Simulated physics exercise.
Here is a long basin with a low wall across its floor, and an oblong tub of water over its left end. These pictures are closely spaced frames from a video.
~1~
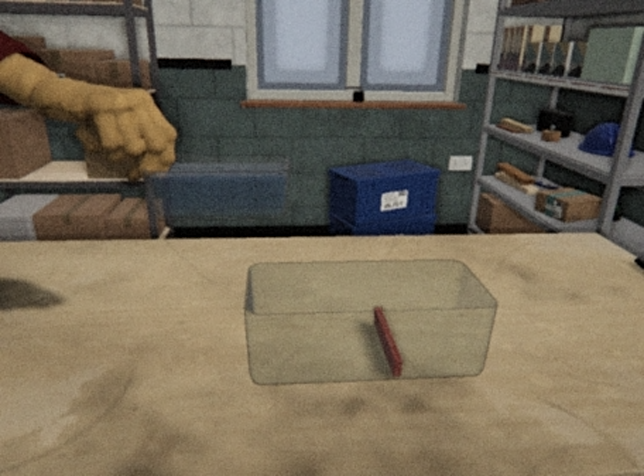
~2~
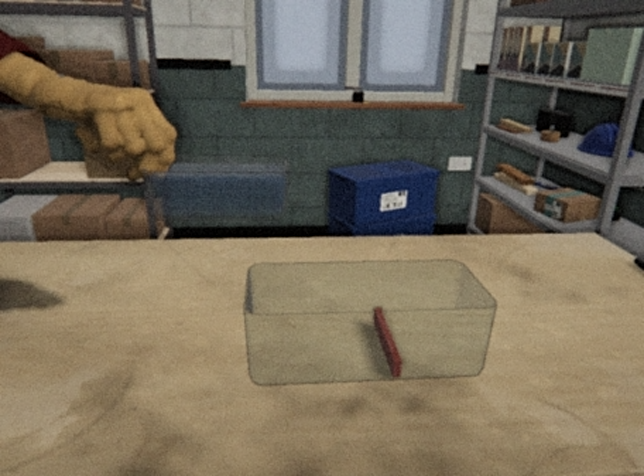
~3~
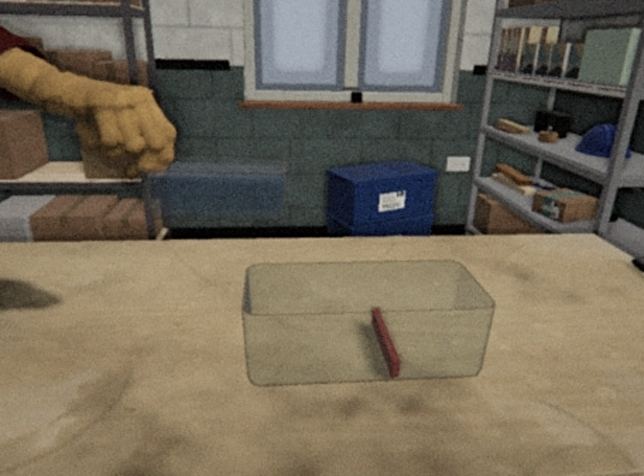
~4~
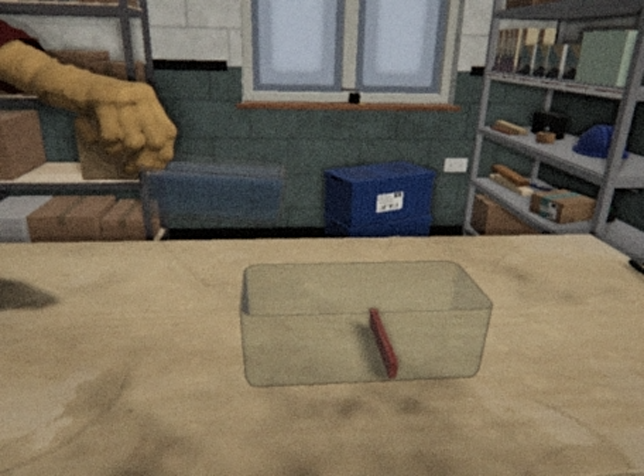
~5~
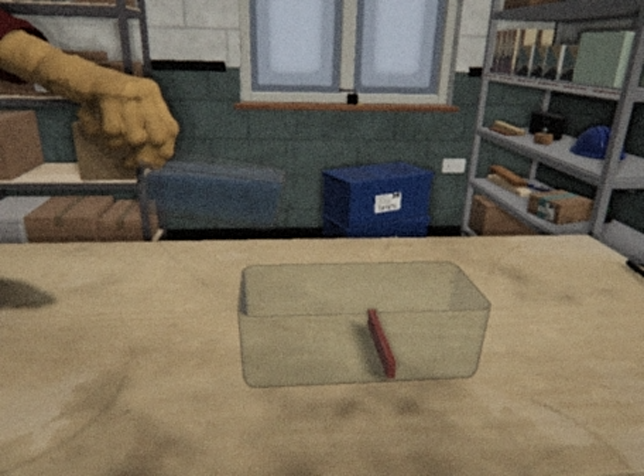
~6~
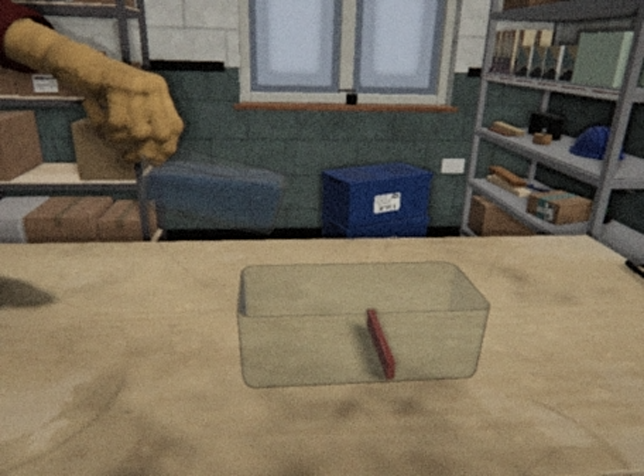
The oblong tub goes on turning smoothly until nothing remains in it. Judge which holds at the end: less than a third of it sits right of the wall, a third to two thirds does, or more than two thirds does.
Less than a third sits right of the wall.
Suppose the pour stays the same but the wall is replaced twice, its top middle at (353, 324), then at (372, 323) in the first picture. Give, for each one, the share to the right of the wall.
Record: Case 1 near 20 %, case 2 near 5 %.
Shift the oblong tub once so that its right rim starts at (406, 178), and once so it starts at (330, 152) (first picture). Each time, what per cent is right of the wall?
Try one: 60 %; try two: 35 %.
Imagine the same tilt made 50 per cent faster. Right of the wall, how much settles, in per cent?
Some 25 per cent.
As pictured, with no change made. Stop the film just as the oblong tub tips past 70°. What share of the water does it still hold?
Around 25 in a hundred.
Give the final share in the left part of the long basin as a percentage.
Roughly 75 %.
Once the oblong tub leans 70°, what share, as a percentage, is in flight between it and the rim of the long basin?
Roughly 45 percent.
A moment on, the oblong tub is tipped part way and 27 per cent is still to pour, 25 is left of the wall and 0 right of it.
Next, the oblong tub is tipped on its side and 5 per cent is still to pour, 73 is left of the wall and 15 right of it.
Then the oblong tub is tipped right over and 0 per cent is still to pour, 74 is left of the wall and 21 right of it.
Later the oblong tub is tipped right over and 0 per cent is still to pour, 74 is left of the wall and 22 right of it.
In the end 74 per cent lies left of the wall, 22 right of it and 4 outside.
